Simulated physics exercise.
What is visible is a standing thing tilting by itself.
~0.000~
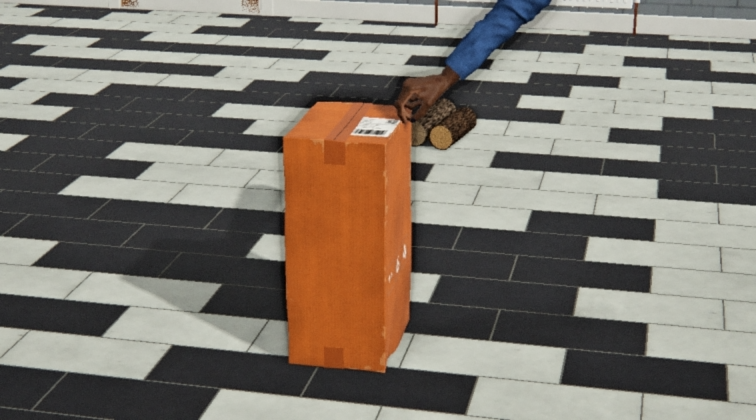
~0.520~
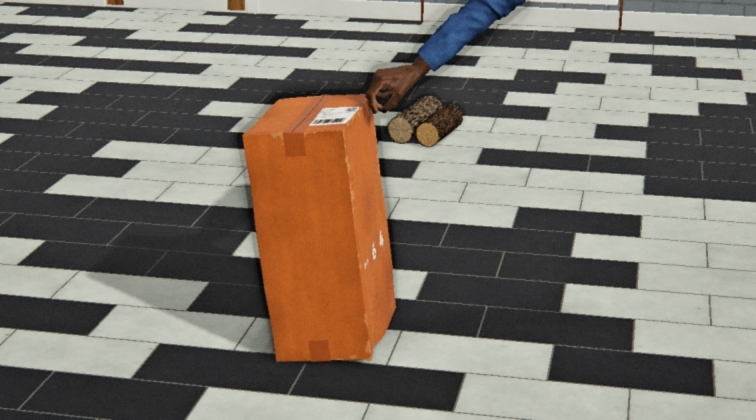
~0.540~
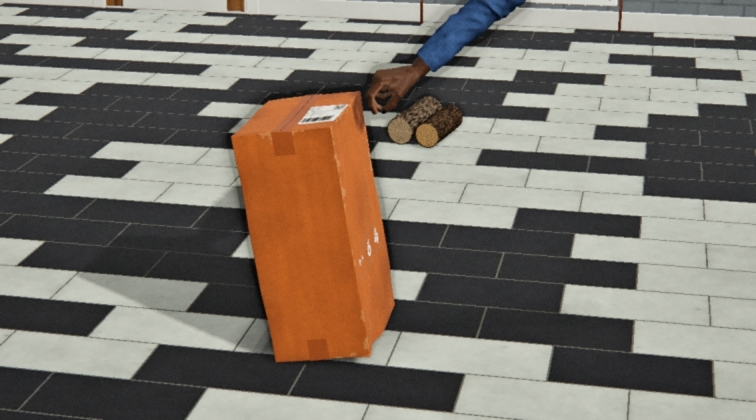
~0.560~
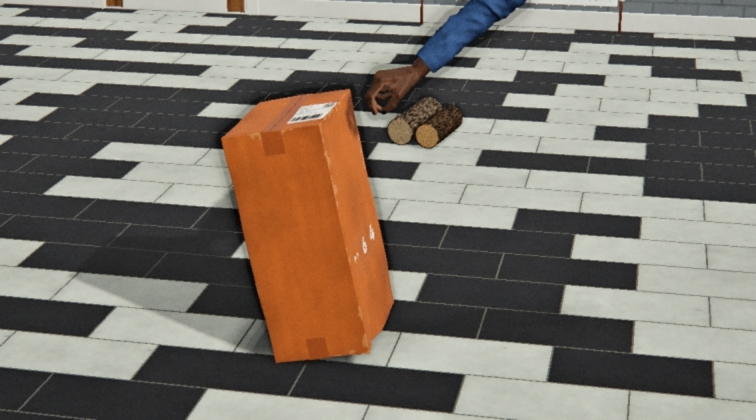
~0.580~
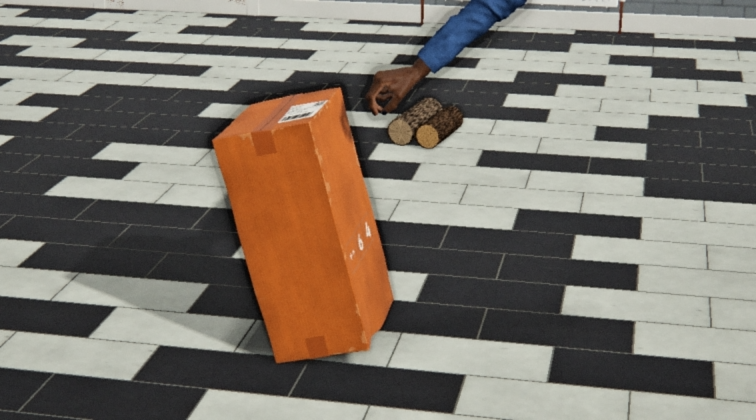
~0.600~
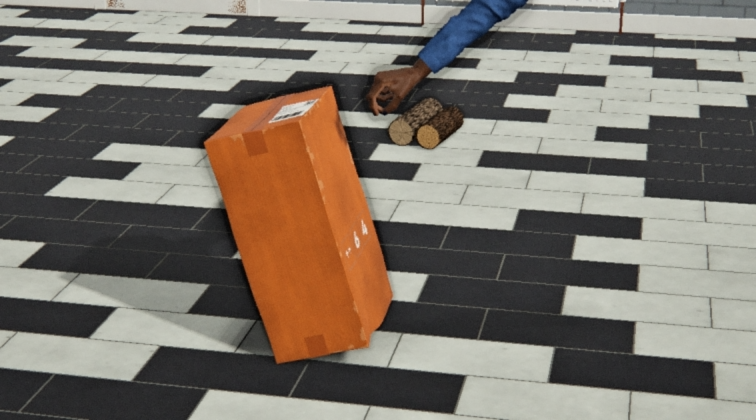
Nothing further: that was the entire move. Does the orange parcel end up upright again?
It is knocked over.
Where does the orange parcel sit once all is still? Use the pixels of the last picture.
About (181, 284).
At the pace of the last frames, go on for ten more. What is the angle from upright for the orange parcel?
It would lean something like 35° by then.
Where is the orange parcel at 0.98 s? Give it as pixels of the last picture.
Its centre should be around (209, 246).
After 0.80 s, orange parcel 37° off upright near (260, 223).
After 0.98 s, orange parcel 65° off upright near (209, 246).
At rest (1.7 s), the orange parcel topples, near (181, 284).
